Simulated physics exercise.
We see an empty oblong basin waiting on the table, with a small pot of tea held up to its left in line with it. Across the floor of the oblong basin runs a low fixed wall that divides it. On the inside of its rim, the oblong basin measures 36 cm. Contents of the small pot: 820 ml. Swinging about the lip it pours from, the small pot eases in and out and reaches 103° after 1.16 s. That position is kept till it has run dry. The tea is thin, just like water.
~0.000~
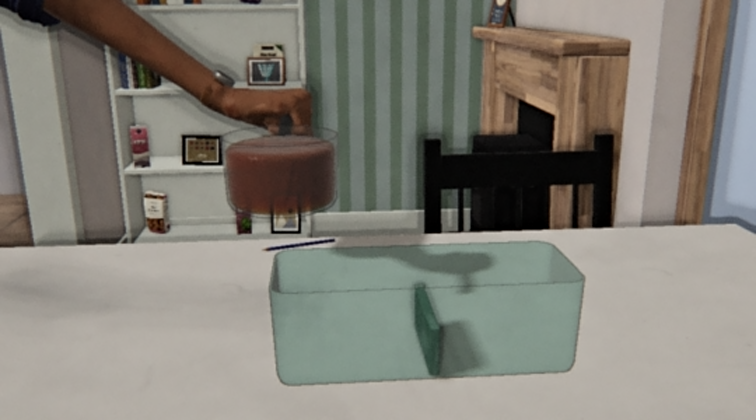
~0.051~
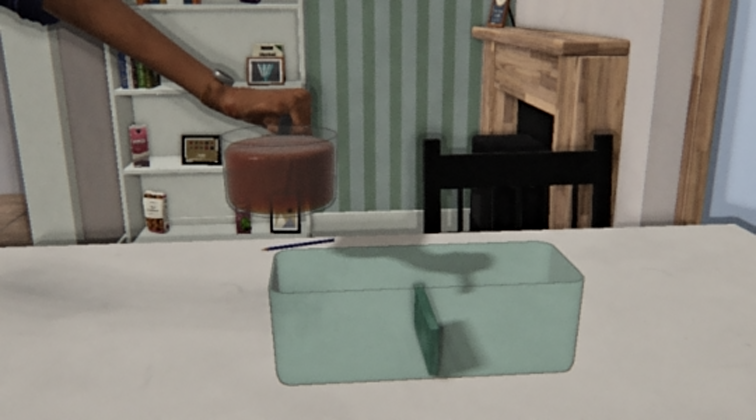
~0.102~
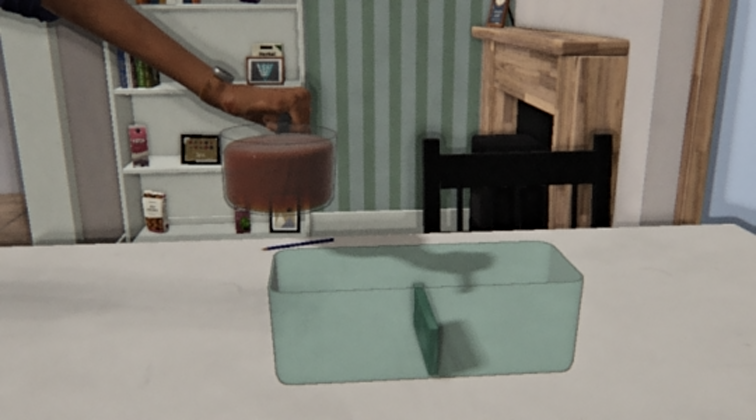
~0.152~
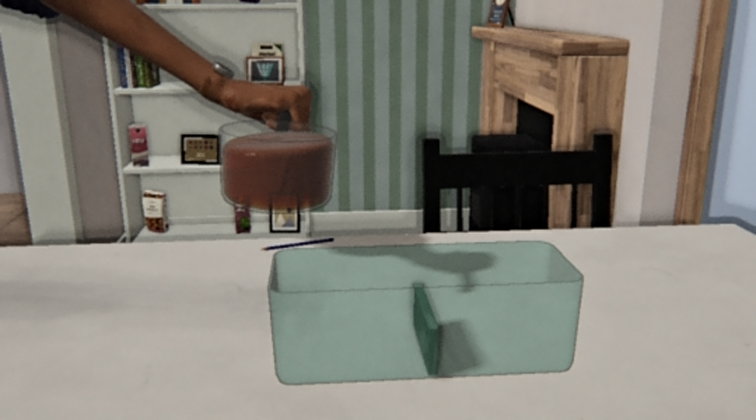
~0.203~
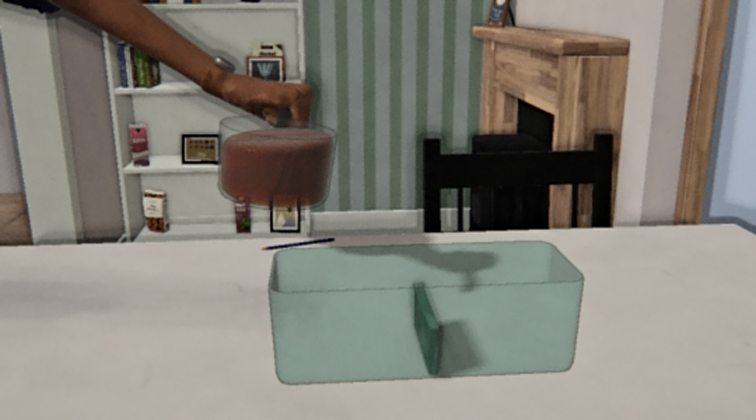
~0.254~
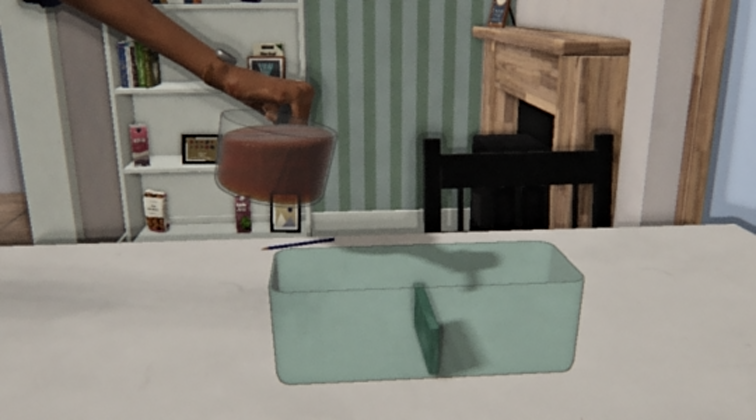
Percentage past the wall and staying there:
70 percent.
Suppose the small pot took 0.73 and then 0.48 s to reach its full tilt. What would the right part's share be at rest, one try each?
Around 75 per cent first, around 65 per cent next.
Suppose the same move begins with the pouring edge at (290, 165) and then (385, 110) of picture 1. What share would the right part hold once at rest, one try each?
It comes to 0 per cent, and then 95 per cent.
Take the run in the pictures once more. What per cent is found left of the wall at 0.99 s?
Some 14 per cent.
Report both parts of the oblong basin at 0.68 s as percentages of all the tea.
Left side near 5, right side near 0.
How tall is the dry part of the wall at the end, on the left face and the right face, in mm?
Near 52 mm for the left and near 36 mm for the right.
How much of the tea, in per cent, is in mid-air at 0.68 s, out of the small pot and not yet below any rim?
28 per cent.
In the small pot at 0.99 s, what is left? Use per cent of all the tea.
Around 14 in a hundred.
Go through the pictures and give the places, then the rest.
In the first frame, it leans 0°; its right rim is at (337, 136); the tea meets the walls at (226, 147) and (336, 144); the oblong basin's rim runs from (273, 272) to (568, 261); the wall's top is at (427, 307).
In the second frame, it leans 0°; its right rim is at (337, 136); the tea meets the walls at (225, 146) and (335, 144).
In the third frame, it leans 2°; its right rim is at (336, 136); the tea meets the walls at (225, 145) and (334, 142).
In the fourth frame, it leans 4°; its right rim is at (336, 136); the tea meets the walls at (223, 143) and (334, 139).
In the fifth frame, it leans 8°; its right rim is at (336, 136); the tea meets the walls at (223, 140) and (334, 136).
In the sixth frame, it leans 12°; its right rim is at (336, 136); the tea meets the walls at (222, 135) and (334, 133).
After 0.68 s the tilt is 65° and 66 per cent is still to pour, 5 is left of the wall and 0 right of it.
After 0.99 s the tilt is 97° and 14 per cent is still to pour, 13 is left of the wall and 47 right of it.
After 1.31 s the tilt is 103° and 1 per cent is still to pour, 25 is left of the wall and 70 right of it.
After 1.66 s the tilt is 103° and 0 per cent is still to pour, 28 is left of the wall and 70 right of it.
In the end 28 per cent lies left of the wall, 70 right of it and 2 outside.
